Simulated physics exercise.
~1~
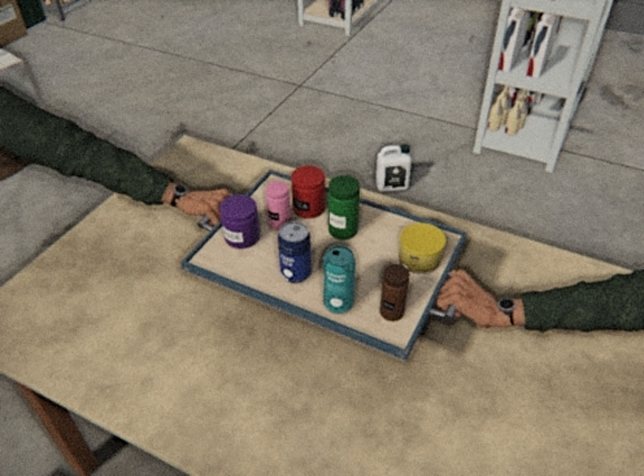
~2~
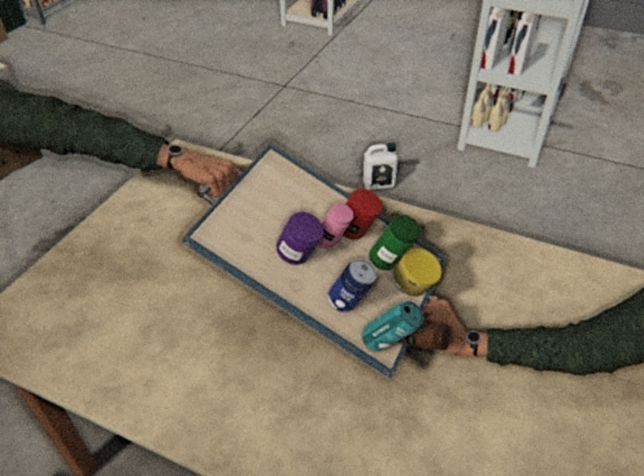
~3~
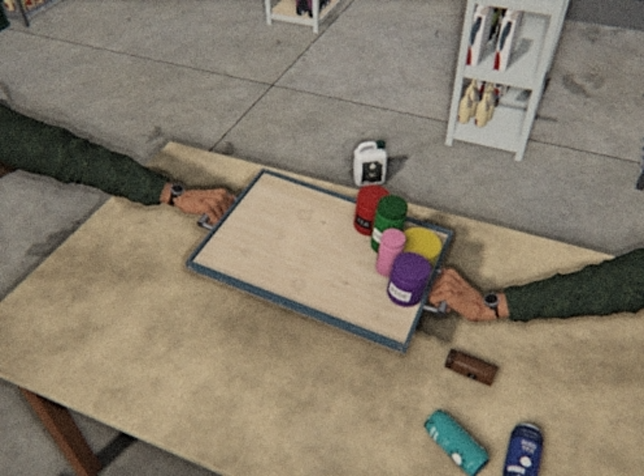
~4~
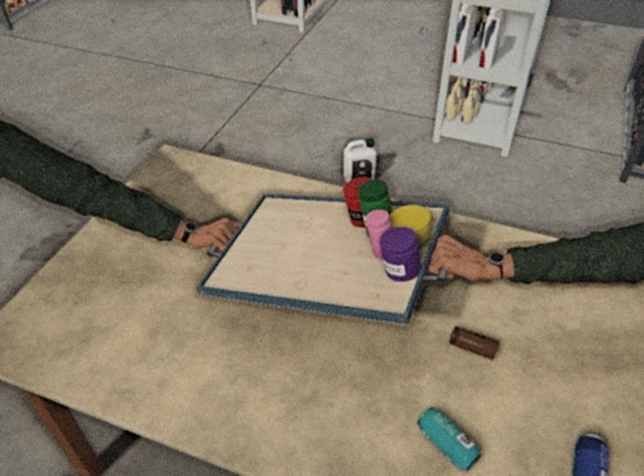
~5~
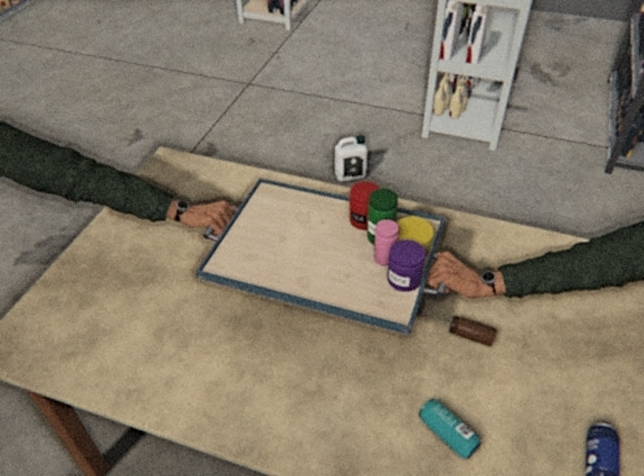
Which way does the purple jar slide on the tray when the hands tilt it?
The purple jar slides to the right, ending up near the right end of the tray.
